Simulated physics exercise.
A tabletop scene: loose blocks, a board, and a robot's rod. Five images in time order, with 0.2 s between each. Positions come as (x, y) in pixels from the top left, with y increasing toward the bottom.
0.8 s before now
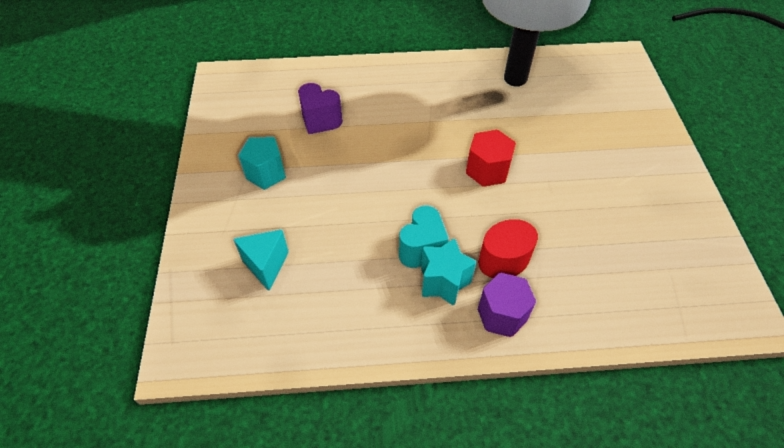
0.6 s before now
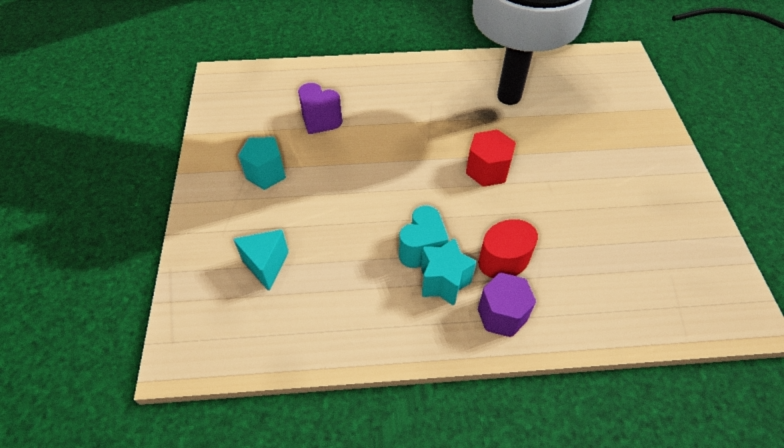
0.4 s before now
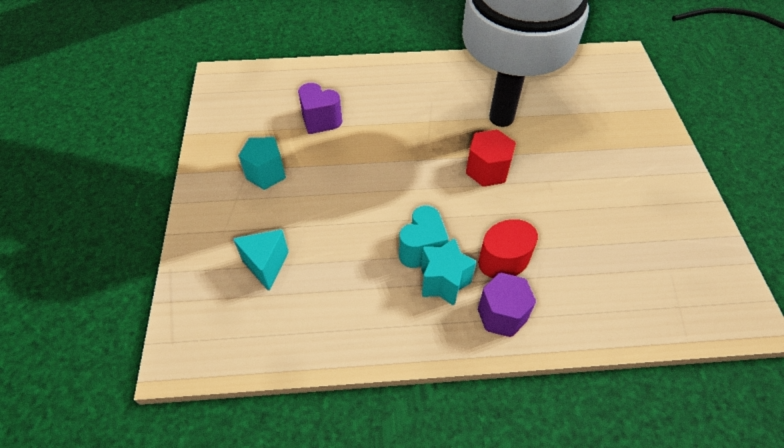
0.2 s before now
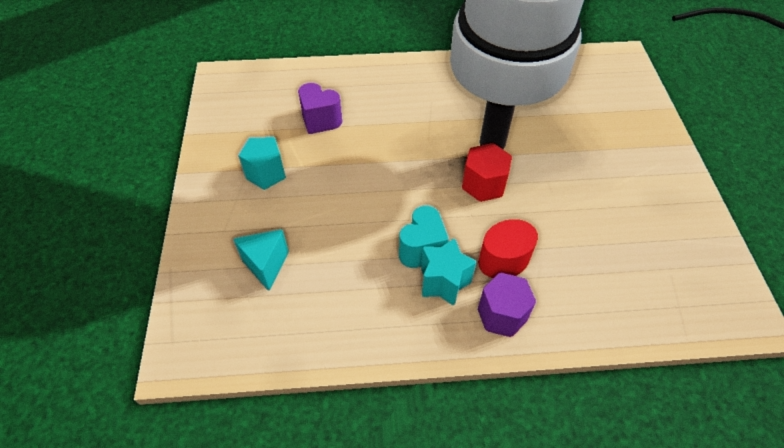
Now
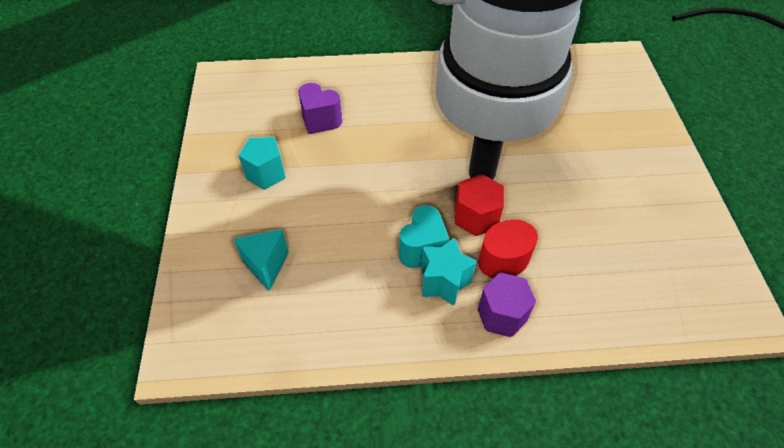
On a wooden board, a robot's rod moves down and pushes the red six-sided block toward other blocks.
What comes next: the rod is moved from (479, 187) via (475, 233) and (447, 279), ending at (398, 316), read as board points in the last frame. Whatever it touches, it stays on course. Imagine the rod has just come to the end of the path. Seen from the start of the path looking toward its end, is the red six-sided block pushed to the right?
In short: No.
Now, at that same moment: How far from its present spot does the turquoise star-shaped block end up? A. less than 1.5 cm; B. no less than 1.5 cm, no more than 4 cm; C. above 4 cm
C: Above 4 cm.
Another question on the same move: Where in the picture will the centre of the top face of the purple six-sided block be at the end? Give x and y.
My best guess is (519, 320).
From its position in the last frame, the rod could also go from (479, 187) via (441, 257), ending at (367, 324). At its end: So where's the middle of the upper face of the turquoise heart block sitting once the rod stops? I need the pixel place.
It will likely be found at (381, 246).
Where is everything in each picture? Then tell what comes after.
In the first picture, rod tip at (515, 80); block tops, turquoise star-shaped block at (447, 261); red six-sided block at (493, 146); purple six-sided block at (510, 295); red oval at (511, 238).
In the second picture, rod at (509, 98); blocks unchanged.
In the third picture, rod at (501, 120); blocks unchanged.
In the fourth picture, rod at (492, 145); red six-sided block at (489, 160).
In the fifth picture, rod at (482, 175); turquoise star-shaped block at (447, 261); red six-sided block at (481, 193); purple six-sided block at (510, 295); red oval at (511, 238).
On the path given first. One third of the way, rod at (477, 223); red six-sided block at (489, 245), turned 25° anticlockwise; purple six-sided block at (515, 313); red oval at (530, 270).
Two thirds of the way, rod at (449, 269); turquoise star-shaped block at (429, 283), turned 50° clockwise; red six-sided block at (485, 280), turned 85° anticlockwise; purple six-sided block at (519, 320), turned 15° clockwise; red oval at (542, 277), turned 20° anticlockwise.
At the end, rod at (398, 306); turquoise star-shaped block at (379, 325), turned 50° clockwise; red six-sided block at (485, 280), turned 85° anticlockwise; purple six-sided block at (519, 320), turned 15° clockwise; red oval at (542, 277), turned 20° anticlockwise.
